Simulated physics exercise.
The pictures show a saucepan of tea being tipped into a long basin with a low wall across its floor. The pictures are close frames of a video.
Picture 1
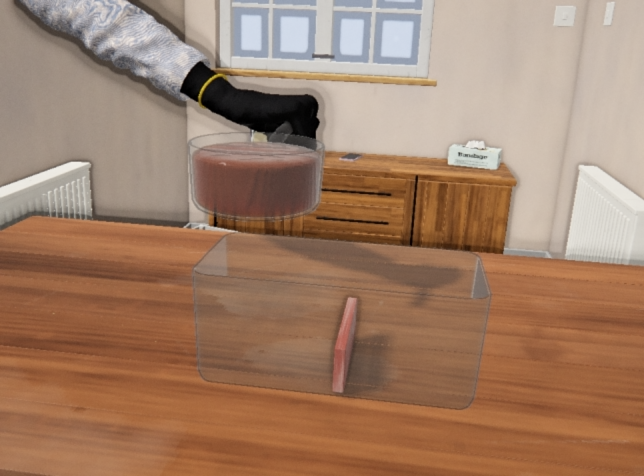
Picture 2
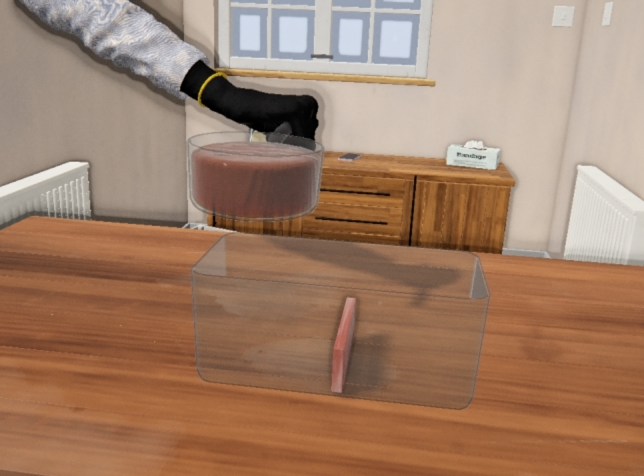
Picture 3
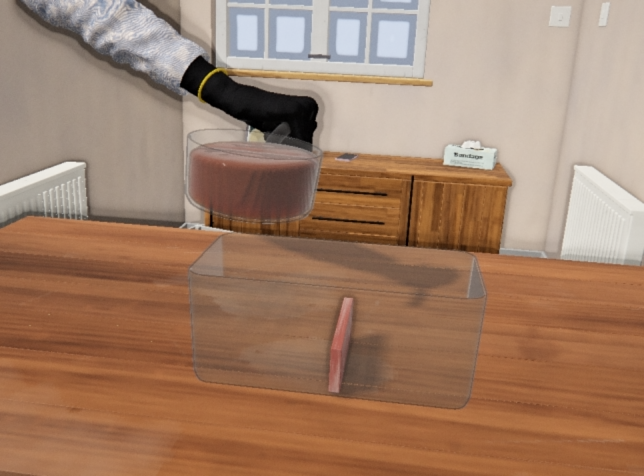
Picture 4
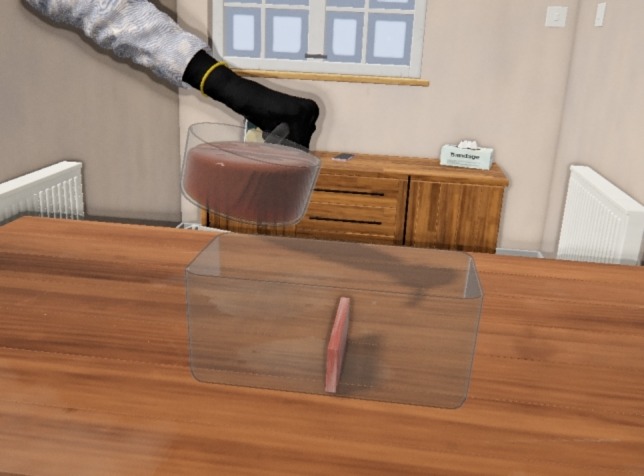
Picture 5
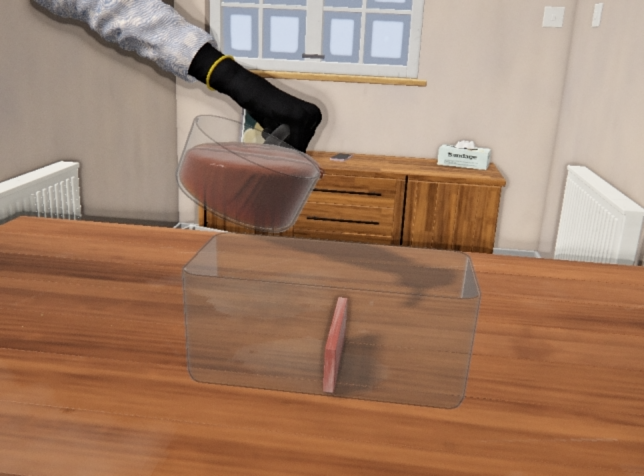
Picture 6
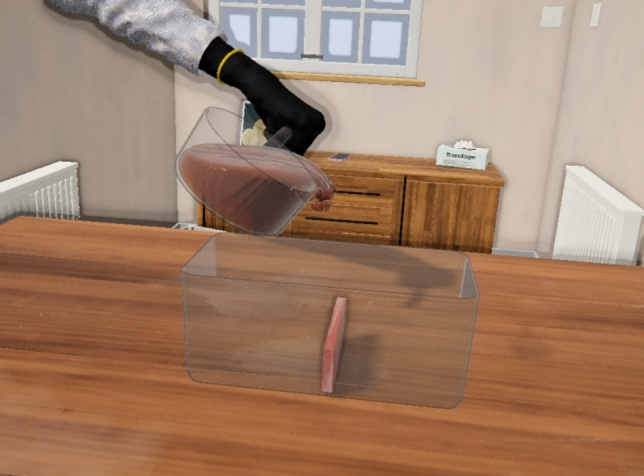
A black-gloved hand in a pale patterned sleeve holds a clear round pan of reddish-brown liquid above a transparent, empty basin with a low pink wall across its floor. The basin stands on a wooden table, viewed from slightly above, with a wooden cabinet, window and white radiators behind. The pan tilts steadily rightward until liquid crosses its lower edge, while the view drifts very slightly.
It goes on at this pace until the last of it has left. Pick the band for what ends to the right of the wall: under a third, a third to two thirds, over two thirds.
The share right of the wall is from a third to two thirds.
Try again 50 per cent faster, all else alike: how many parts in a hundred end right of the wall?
Near 40 %.
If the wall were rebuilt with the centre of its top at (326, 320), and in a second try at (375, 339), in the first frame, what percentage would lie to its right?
Roughly 75 per cent, and 30 per cent.
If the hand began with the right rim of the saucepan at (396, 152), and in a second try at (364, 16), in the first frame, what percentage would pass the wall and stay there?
About 90 and 85 per cent.
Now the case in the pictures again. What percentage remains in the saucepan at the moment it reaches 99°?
Some 15 per cent.
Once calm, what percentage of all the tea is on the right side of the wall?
It comes to 60 per cent or so.
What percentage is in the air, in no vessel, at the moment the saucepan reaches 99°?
About 20 per cent.
A moment on, the saucepan is tipped on its side and 16 per cent is still to pour, 16 is left of the wall and 50 right of it.
Next, the saucepan is tipped right over and 1 per cent is still to pour, 38 is left of the wall and 59 right of it.
Then the saucepan is tipped right over and 0 per cent is still to pour, 40 is left of the wall and 59 right of it.
Later the saucepan is tipped right over and 0 per cent is still to pour, 40 is left of the wall and 59 right of it.
Finally, 40 per cent lies left of the wall, 60 right of it and 1 outside.
